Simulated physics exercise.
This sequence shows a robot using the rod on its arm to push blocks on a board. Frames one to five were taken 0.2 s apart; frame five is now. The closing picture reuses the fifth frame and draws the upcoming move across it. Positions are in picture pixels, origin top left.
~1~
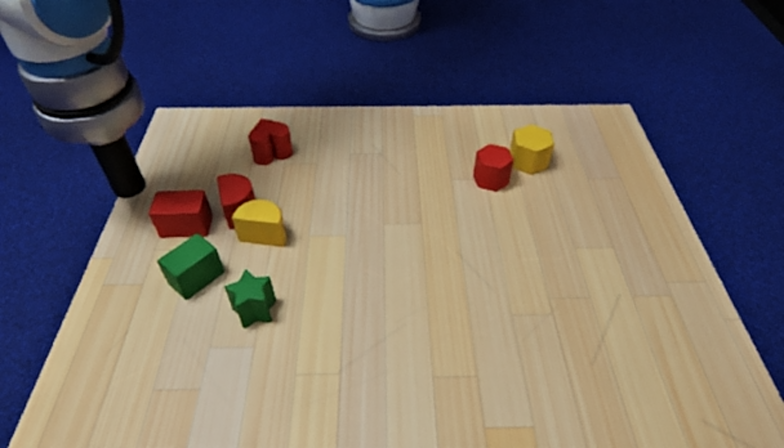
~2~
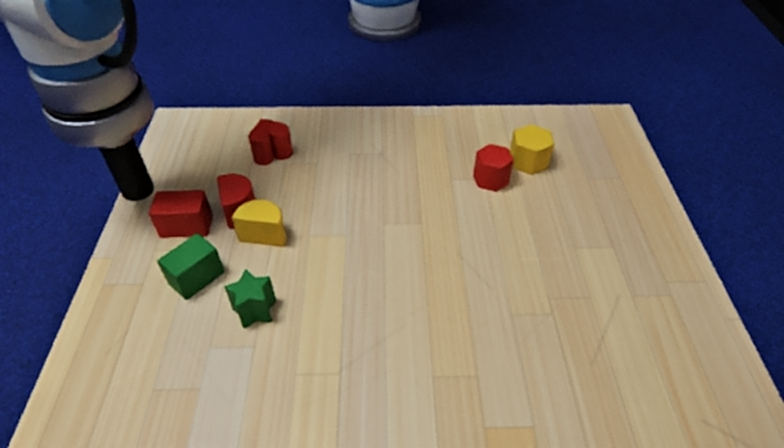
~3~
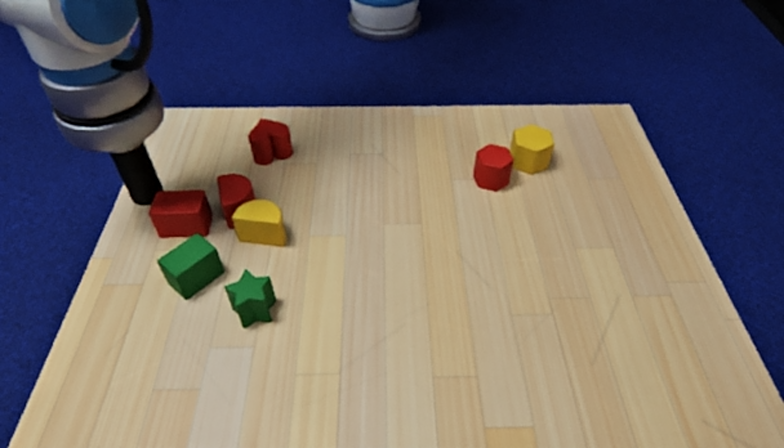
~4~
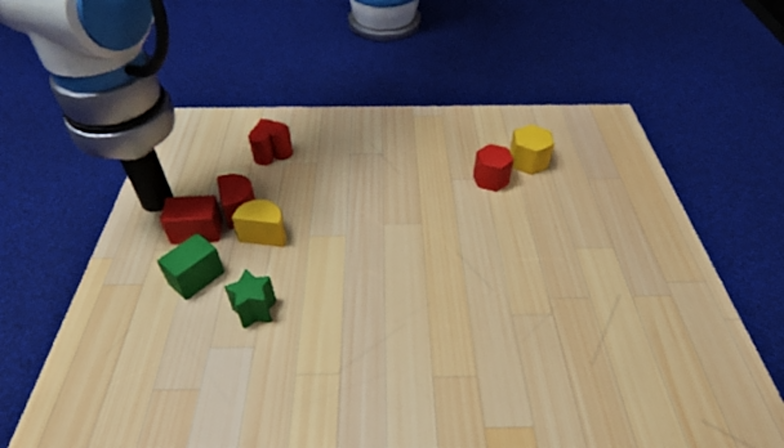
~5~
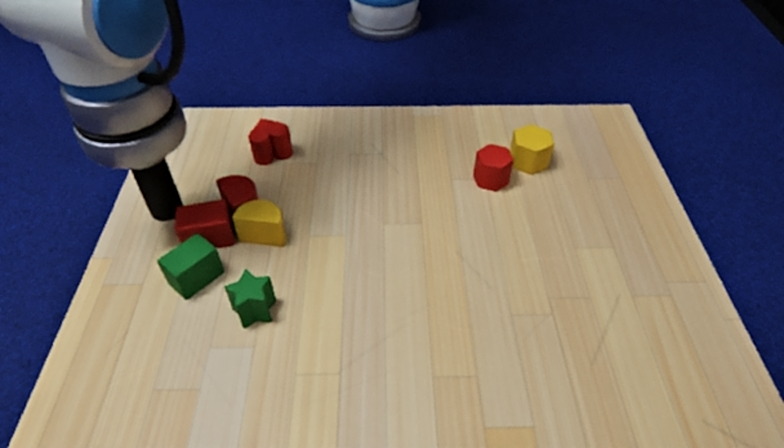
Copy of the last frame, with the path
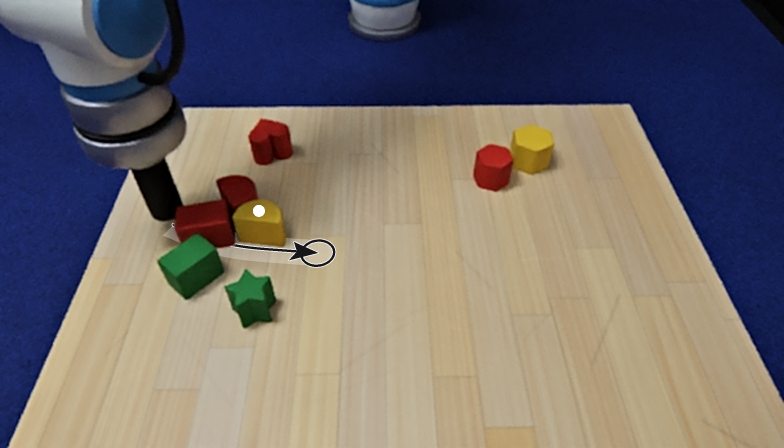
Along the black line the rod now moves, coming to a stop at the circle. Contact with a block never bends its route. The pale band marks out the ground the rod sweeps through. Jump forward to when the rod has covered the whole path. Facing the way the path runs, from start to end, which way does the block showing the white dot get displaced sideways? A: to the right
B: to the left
The one that fits is B, to the left.
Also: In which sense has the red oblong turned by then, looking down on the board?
It spins clockwise.
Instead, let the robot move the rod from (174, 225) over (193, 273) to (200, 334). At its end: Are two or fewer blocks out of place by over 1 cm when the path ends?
Answer: No.
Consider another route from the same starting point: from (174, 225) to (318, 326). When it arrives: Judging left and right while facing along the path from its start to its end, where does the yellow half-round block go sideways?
Out to the left.
Drawn move, from (174, 225) over (240, 246) to (318, 253); the dot is on the yellow half-round block.
On the path given first. One third of the way, rod at (211, 226); green oblong at (195, 261), turned 50° clockwise; red oblong at (243, 234); red half-round block at (240, 187), turned 15° anticlockwise; yellow half-round block at (289, 214), turned 75° anticlockwise.
Two thirds of the way, rod at (264, 235); green oblong at (196, 261), turned 60° clockwise; red oblong at (283, 254), turned 50° clockwise; red half-round block at (240, 187), turned 15° anticlockwise; yellow half-round block at (295, 215), turned 100° anticlockwise.
At the end, rod at (316, 239); green oblong at (196, 261), turned 60° clockwise; red oblong at (306, 263), turned 105° clockwise; red half-round block at (240, 187), turned 15° anticlockwise; yellow half-round block at (333, 207), turned 175° anticlockwise.
